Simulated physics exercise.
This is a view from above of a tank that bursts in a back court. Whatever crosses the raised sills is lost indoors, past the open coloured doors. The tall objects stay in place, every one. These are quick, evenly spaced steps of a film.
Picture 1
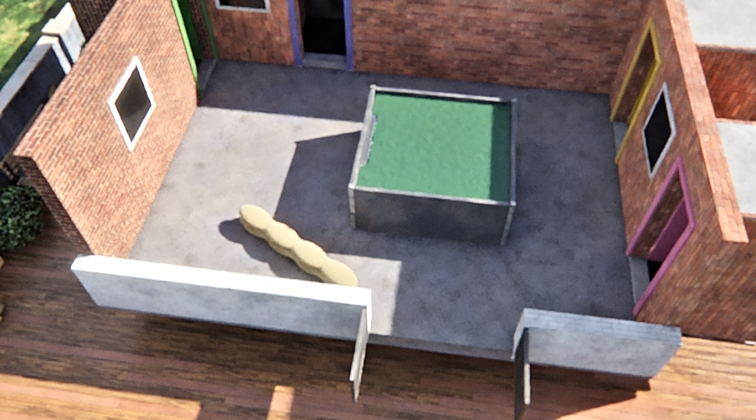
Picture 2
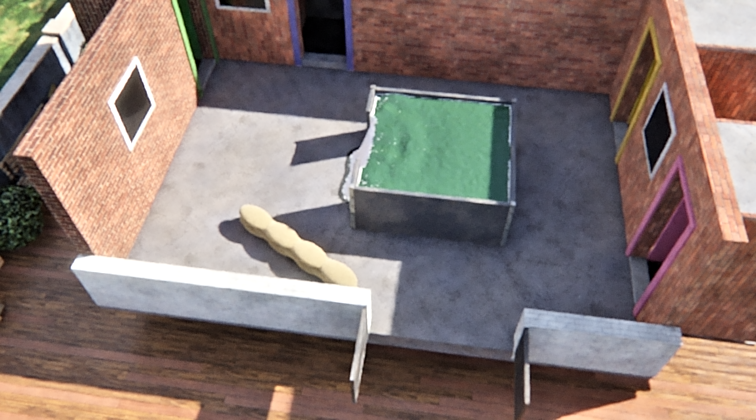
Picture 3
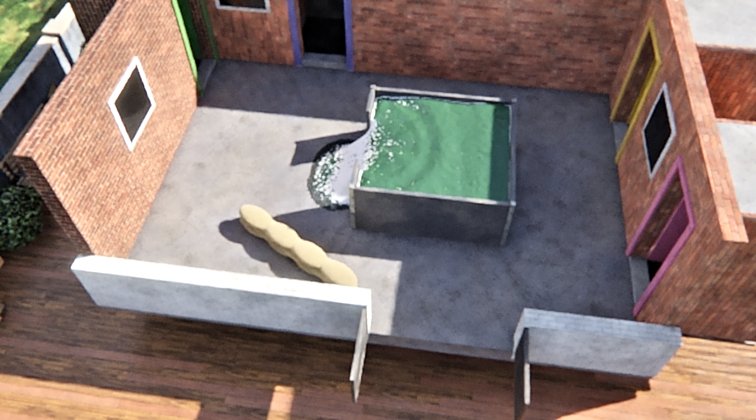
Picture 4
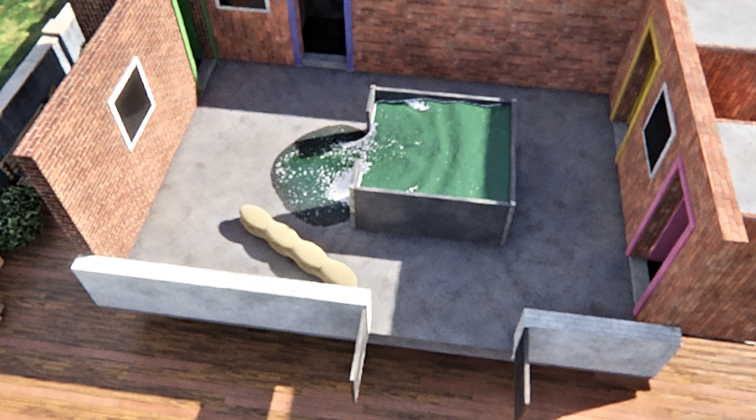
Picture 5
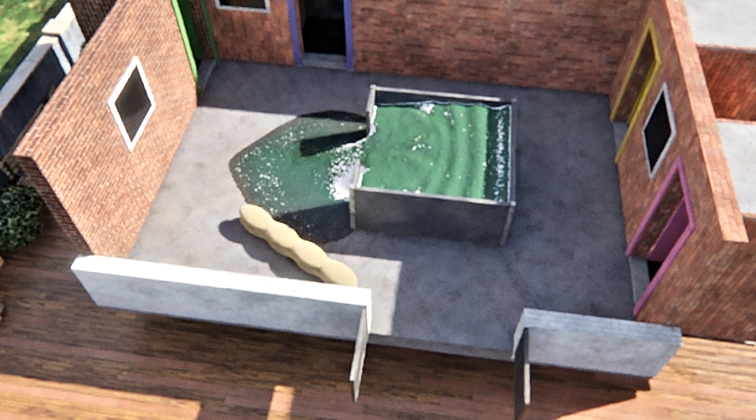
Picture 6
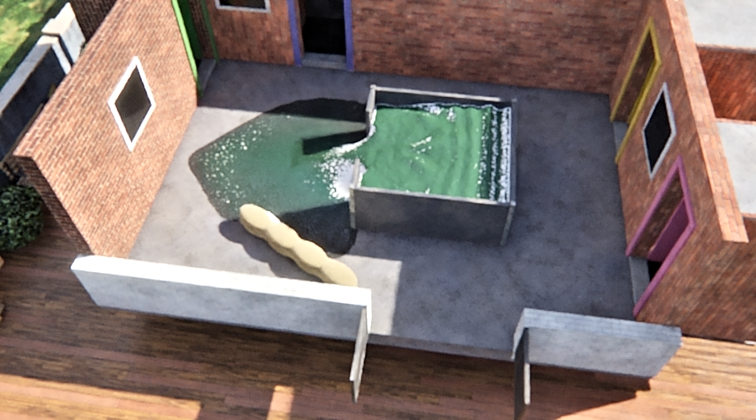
In this clip, seen from above, green water bulges out through the left side of a raised tank in a brick-walled courtyard, then spreads leftward across the grey floor, passing behind a lumpy tan barrier, while ripples cross the tank.
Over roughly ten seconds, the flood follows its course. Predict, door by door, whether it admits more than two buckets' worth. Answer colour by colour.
One by one: The pink door gets too much water coming through, the blue door doesn't get too much water coming through, the yellow door gets too much water coming through, the green door gets too much water coming through.
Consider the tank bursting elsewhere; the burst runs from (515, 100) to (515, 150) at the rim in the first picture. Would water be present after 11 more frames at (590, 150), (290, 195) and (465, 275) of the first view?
So: Wetted, then spared, then spared.
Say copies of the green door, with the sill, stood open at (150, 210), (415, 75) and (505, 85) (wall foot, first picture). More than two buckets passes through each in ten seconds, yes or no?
Log: Door one is above the limit; door two is below the limit; door three is below the limit.
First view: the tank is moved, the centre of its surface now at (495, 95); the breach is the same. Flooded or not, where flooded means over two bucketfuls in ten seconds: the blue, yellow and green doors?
The blue door overshoots the limit, the yellow door falls short, and the green door overshoots the limit.
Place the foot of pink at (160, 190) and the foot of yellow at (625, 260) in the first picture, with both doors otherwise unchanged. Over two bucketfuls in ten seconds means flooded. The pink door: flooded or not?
My reading: Pink lets more in.
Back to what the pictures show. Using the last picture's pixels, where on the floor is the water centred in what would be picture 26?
I'd place it roughly at (325, 175).
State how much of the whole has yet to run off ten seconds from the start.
My reading is around 88 percent.
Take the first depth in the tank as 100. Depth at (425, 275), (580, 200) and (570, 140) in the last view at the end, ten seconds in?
First 6, next 8, last 8 in a hundred.
A moment on, water covers 35 % of the floor; the pink door not reached, the blue door wet at the sill, nothing in, the yellow door not reached, the green door wet at the sill, nothing in.
Next, water covers 40 % of the floor; the pink door not reached, the blue door wet at the sill, nothing in, the yellow door not reached, the green door over two buckets in.
Then, water covers 55 % of the floor; the pink door not reached, the blue door wet at the sill, nothing in, the yellow door not reached, the green door far over two buckets in.
Later, water covers 90 % of the floor; the pink door under two buckets in, the blue door wet at the sill, nothing in, the yellow door wet at the sill, nothing in, the green door far over two buckets in.
In the end, water covers 95 % of the floor; the pink door over two buckets in, the blue door wet at the sill, nothing in, the yellow door far over two buckets in, the green door far over two buckets in.
